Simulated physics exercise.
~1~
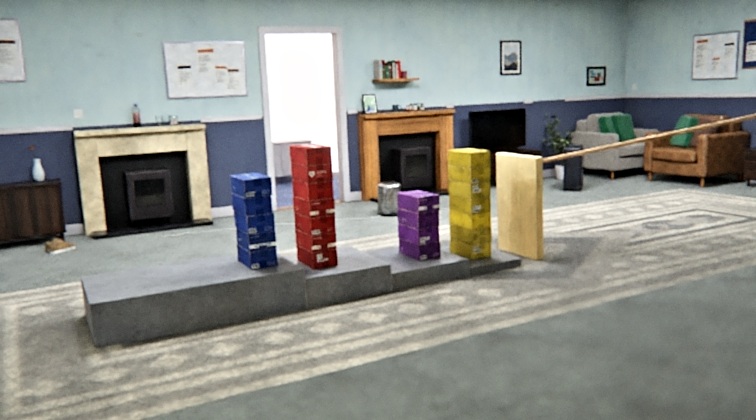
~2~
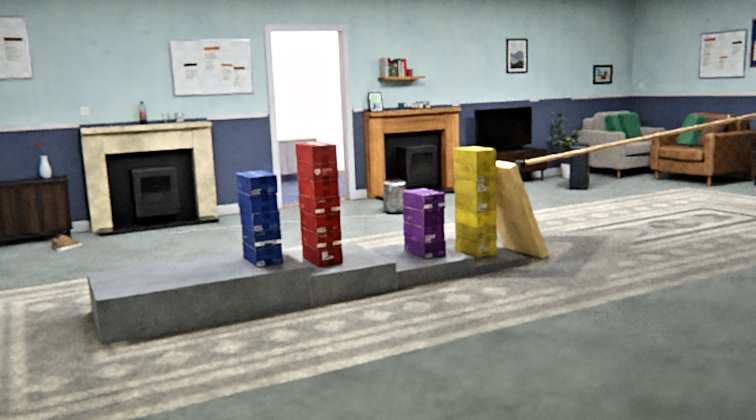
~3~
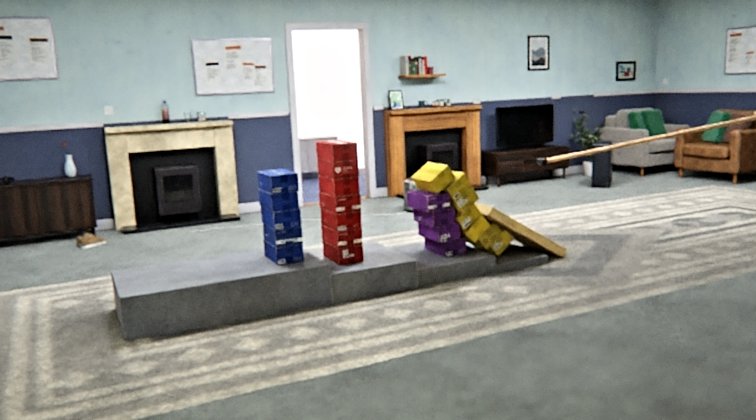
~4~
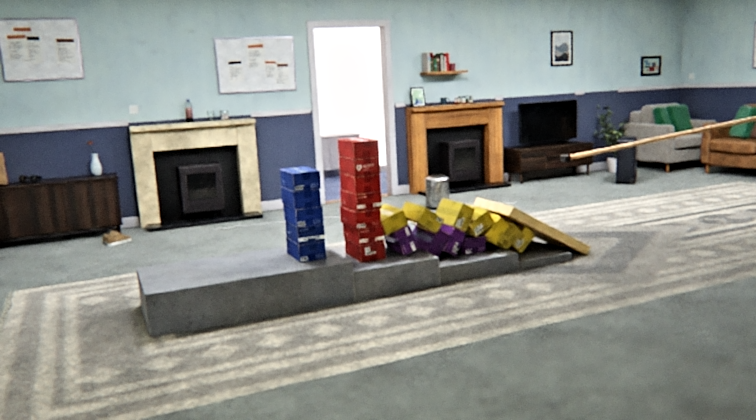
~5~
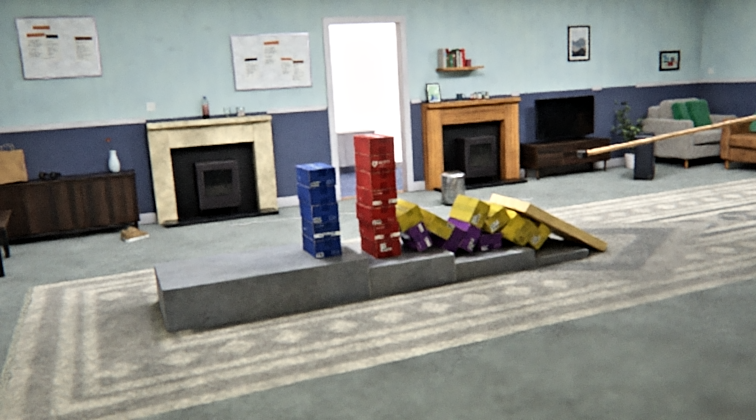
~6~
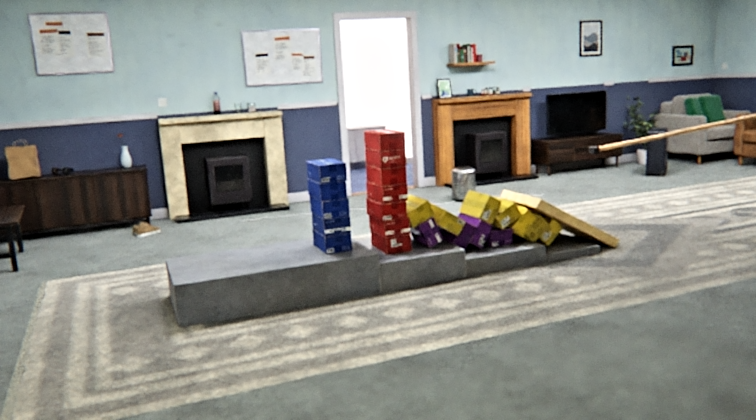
A wooden board, nudged by a long pole, tips left into the yellow stack of boxes, which topples onto the purple one; both collapse in a heap against the red stack, which stays standing beside the blue one as the board rests slanted on the pile.
